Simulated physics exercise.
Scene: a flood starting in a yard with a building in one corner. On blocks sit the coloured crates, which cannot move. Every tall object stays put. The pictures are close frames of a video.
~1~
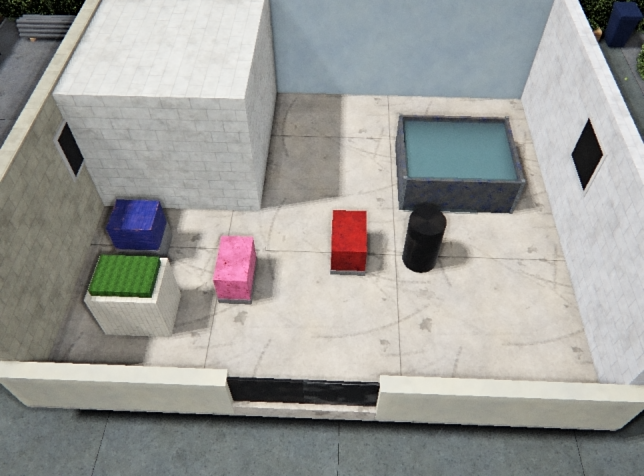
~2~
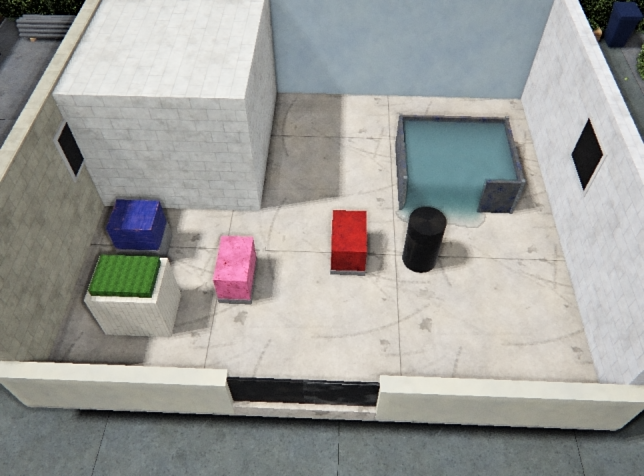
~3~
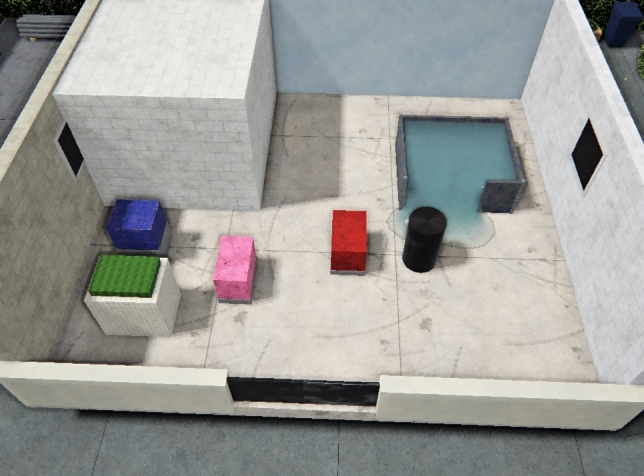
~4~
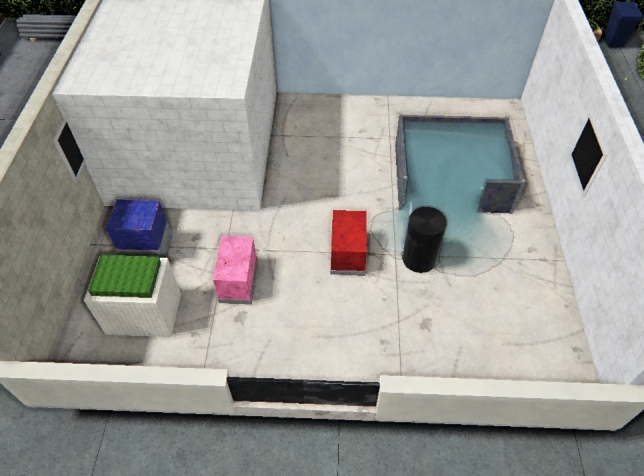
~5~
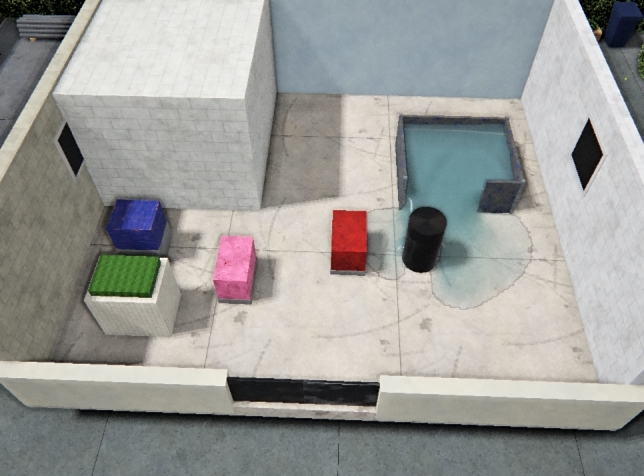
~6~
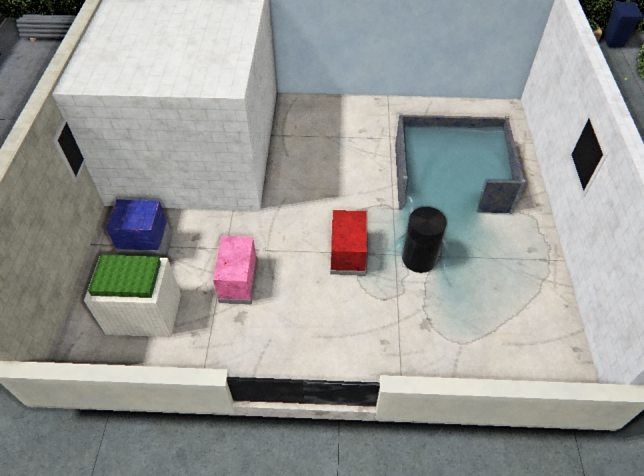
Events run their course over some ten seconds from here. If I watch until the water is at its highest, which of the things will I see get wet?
You would see this: The blue crate keeps dry; the red crate gets wet; the pink crate keeps dry.
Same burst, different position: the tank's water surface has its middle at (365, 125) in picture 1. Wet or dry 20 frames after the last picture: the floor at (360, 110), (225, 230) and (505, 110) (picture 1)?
One after the other: Clear, under water, dry.
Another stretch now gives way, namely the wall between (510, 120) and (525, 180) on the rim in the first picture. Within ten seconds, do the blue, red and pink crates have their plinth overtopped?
As I read it, the blue one is never reached; the red one is never reached; finally the pink one is never reached.
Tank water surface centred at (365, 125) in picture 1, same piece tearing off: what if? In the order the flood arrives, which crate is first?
I'd go with the red crate.
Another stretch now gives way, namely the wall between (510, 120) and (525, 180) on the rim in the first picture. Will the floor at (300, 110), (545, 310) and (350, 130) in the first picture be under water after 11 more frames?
Taking them in turn, I get left untouched, then sodden, then left untouched.
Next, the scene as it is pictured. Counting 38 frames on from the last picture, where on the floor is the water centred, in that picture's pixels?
The water centres close to (405, 272).
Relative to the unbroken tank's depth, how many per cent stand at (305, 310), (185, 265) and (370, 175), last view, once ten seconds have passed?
First spot roughly 6 %, second 4 %, third 2 %.
A moment on, water covers 30 % of the floor; the blue crate not reached, the red crate water round its plinth, the pink crate not reached.
Next, water covers 40 % of the floor; the blue crate not reached, the red crate water round its plinth, the pink crate not reached.
Then, water covers 50 % of the floor; the blue crate water round its plinth, the red crate water round its plinth, the pink crate water round its plinth.
Later, water covers 75 % of the floor; the blue crate water round its plinth, the red crate water round its plinth, the pink crate water round its plinth.
In the end, water covers 100 % of the floor; the blue crate stayed above the water, the red crate was topped, the pink crate stayed above the water.
